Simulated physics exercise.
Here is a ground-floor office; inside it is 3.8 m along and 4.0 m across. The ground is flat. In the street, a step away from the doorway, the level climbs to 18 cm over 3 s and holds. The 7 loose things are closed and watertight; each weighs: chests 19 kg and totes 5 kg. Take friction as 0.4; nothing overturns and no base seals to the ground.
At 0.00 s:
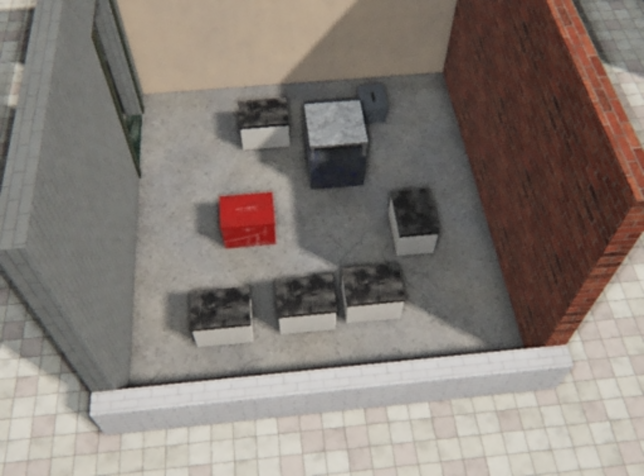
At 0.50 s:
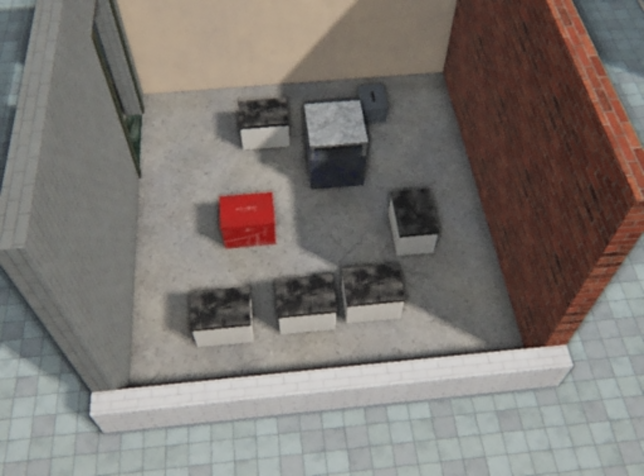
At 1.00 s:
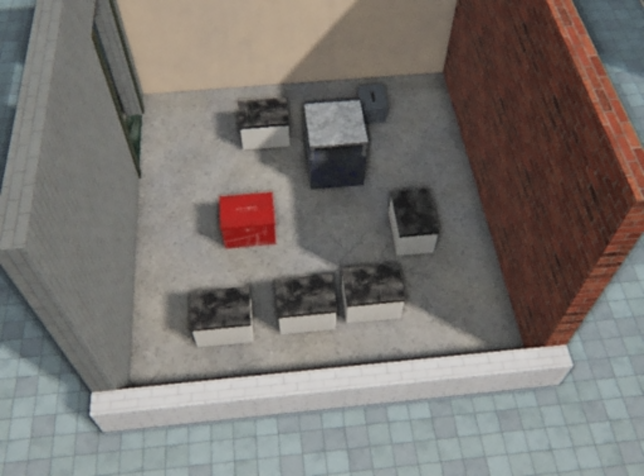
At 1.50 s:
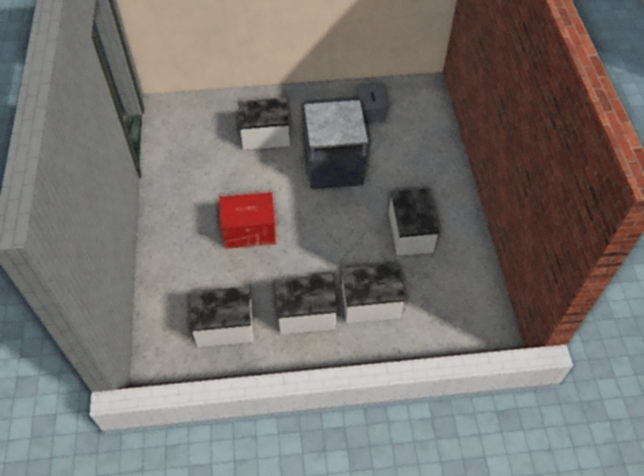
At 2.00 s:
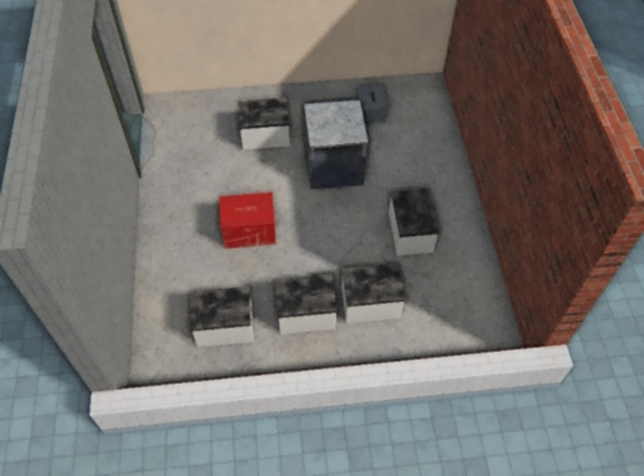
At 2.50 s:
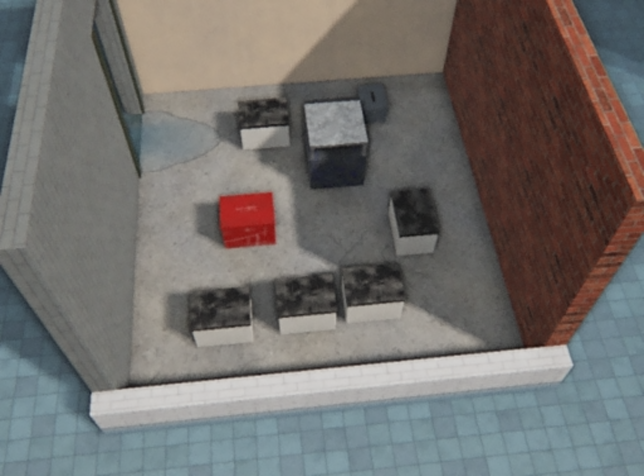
A small walled room with a red box and several dark-topped pale boxes sat still as water covered the tiles outside, then a shallow puddle spread in through the doorway on the left.
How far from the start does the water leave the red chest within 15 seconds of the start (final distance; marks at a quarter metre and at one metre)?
The red chest stays put.
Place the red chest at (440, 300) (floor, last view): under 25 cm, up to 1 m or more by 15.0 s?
It is nudged along.
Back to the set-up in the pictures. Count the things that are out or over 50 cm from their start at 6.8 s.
By then 1.
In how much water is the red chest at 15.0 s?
Roughly 6 cm.
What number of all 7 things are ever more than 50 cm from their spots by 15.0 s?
That makes 2.
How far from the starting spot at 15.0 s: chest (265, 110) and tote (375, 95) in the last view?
In turn: 300 cm, 400 cm.
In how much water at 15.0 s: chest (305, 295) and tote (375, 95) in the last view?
About 10 and 10 cm.
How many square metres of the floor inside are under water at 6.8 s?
About 11.0 m2.
After 3.5 s the red chest is near (247, 210), 0.0 m from its start, aground; 0 afloat.
After 6.8 s the red chest is near (247, 210), 0.0 m from its start, aground; 1 afloat.
After 11.0 s the red chest is near (247, 210), 0.0 m from its start, aground; 2 afloat.
After 15.0 s the red chest is near (247, 210), 0.0 m from its start, aground; 5 afloat.
